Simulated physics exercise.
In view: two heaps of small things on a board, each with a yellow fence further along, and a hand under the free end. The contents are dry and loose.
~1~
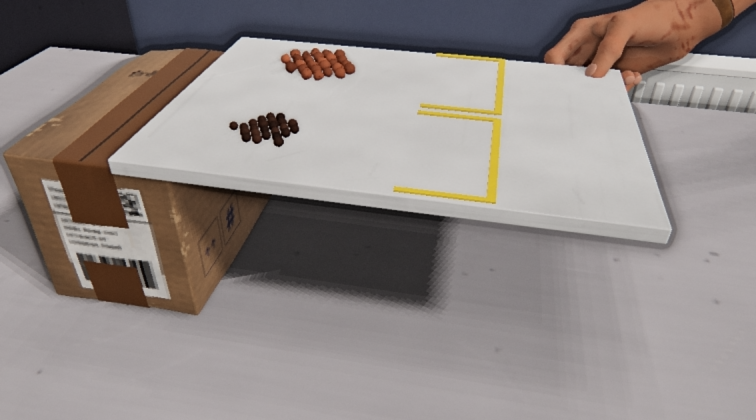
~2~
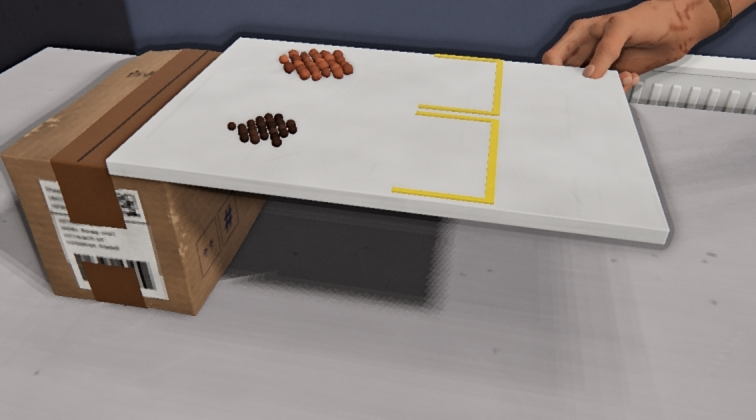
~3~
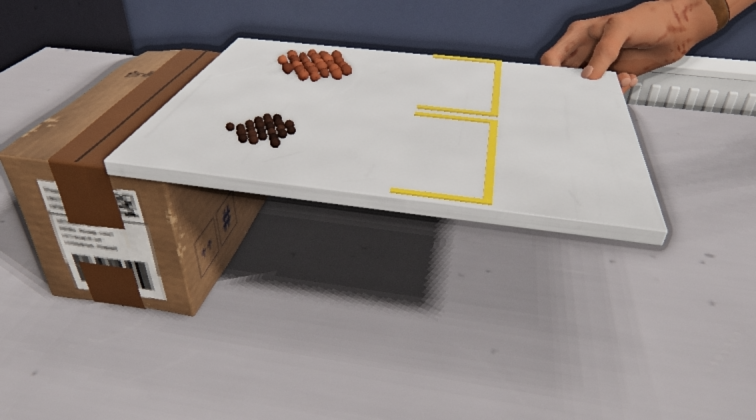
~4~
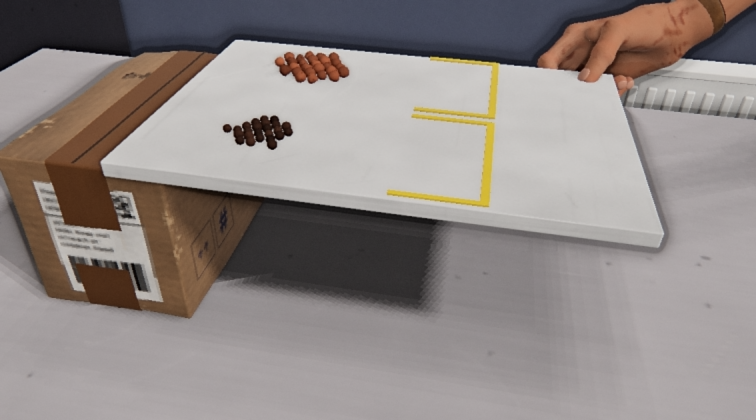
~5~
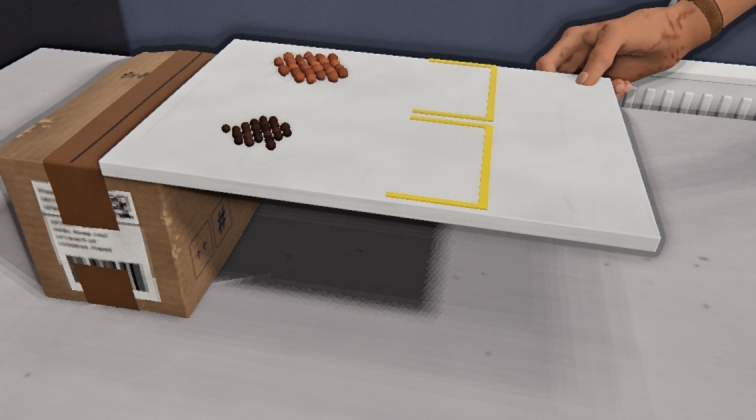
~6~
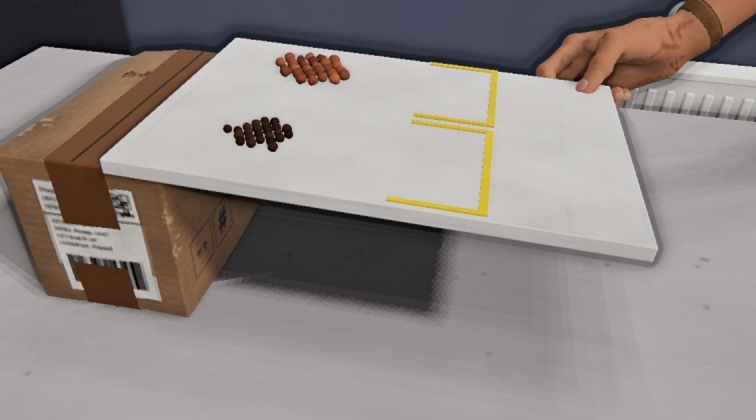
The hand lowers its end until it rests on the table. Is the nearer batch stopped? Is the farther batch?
The nearer batch jumps the barrier and the farther batch jumps the barrier.
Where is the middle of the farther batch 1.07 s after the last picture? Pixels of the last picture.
Roughly at (401, 133).
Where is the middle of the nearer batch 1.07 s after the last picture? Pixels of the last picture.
Near (481, 254).
Then, 0.52 s on from there, board sloping at 12°; nearer batch where it was; farther batch where it was.
Then, 1.07 s on from there, board sloping at 22°; nearer batch near half past its bar; farther batch on its way down.
Then, 1.72 s on from there, board resting at 26°; nearer batch the whole lot past its bar; farther batch all but a few past its bar.
In the end, board resting at 26°; nearer batch the whole lot past its bar; farther batch all but a few past its bar.
